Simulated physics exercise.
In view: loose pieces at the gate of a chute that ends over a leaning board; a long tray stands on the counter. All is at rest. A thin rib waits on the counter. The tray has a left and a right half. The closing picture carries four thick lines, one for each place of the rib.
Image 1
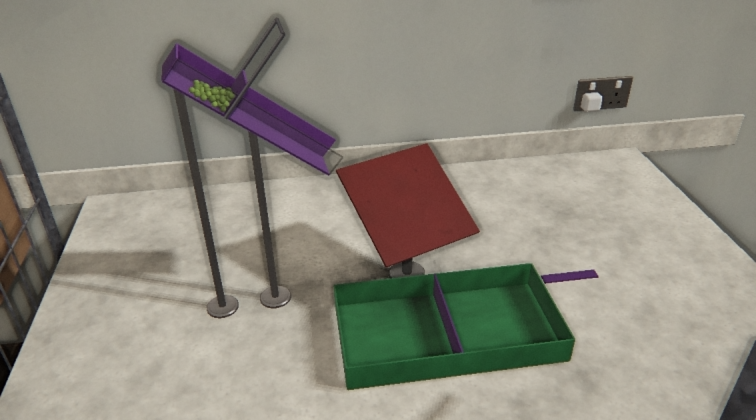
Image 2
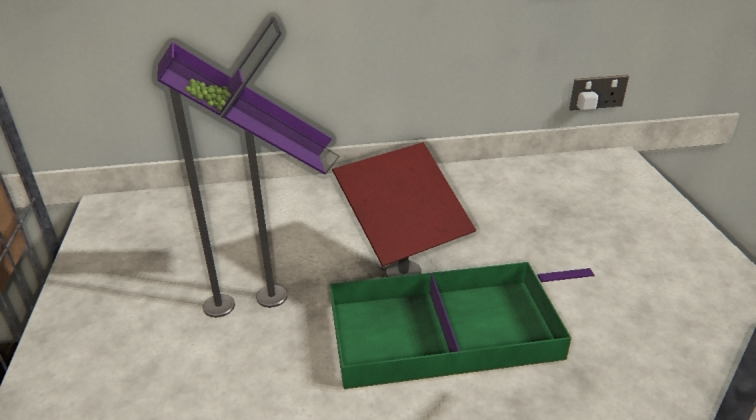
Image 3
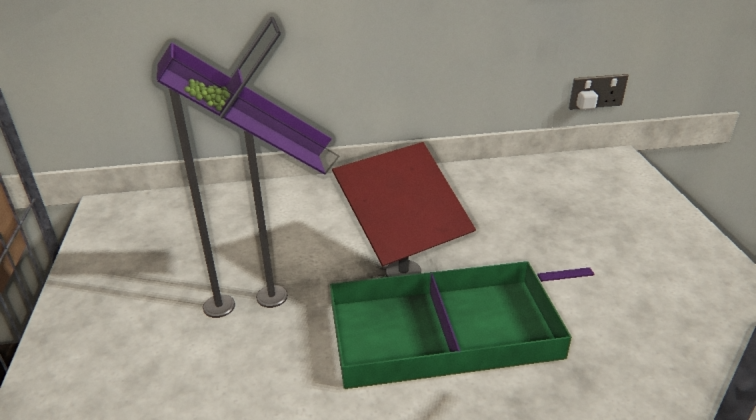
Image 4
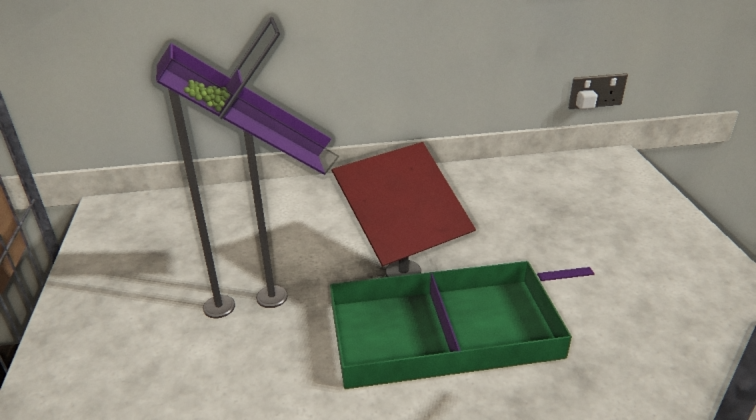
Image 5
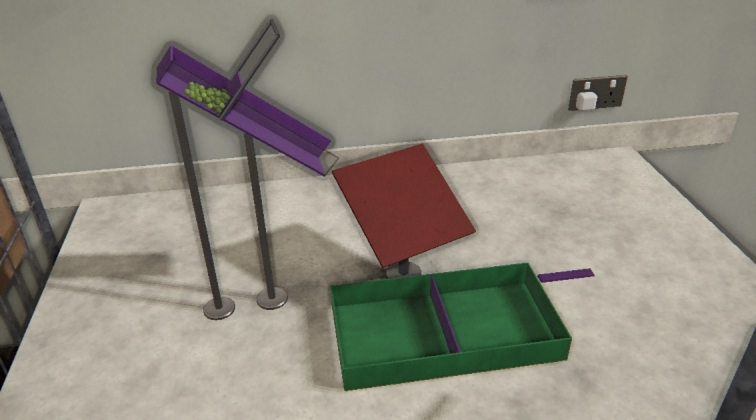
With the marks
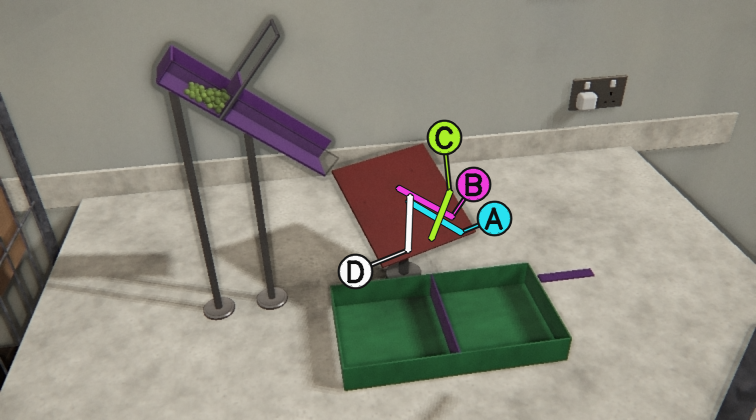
The clip shows green peas resting behind a closed gate in a sloping purple chute, above a tilted red board and a green tray split by a purple divider; apart from a slight shift of the view, nothing visibly moves.
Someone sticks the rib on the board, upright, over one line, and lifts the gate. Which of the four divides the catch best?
The answer is line C.
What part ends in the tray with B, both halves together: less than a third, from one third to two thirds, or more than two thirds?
More than two thirds.
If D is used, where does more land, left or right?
Left.
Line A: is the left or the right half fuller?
The right half.
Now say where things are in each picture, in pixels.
In the first picture, load behind the gate near (213, 98), dried peas; lip of the chute near (326, 166), sloping fairly steeply.
In the second picture, middle of the board near (405, 199), tilted fairly steeply; middle of its low edge near (432, 247); of its high edge near (380, 155).
In the third picture, front corners of the tray near (343, 367) and (571, 337); front end of its middle wall near (460, 352); gate still shut near (238, 80).
In the fourth picture, middle of the load near (208, 98); lip near (321, 165).
In the fifth picture, middle of the load near (208, 100); lip near (321, 167).
On the marked copy, line A from (408, 201) to (460, 232); line B from (399, 188) to (451, 216); line C from (449, 192) to (431, 238); line D from (410, 196) to (408, 249).
For line A, of what is caught, a small share in the left half, all but a few in the right.
For line B, of what is caught, a small share in the left half, all but a few in the right.
For line C, of what is caught, close to half in the left half, close to half in the right.
For line D, of what is caught, the bulk in the left half, close to a quarter in the right.
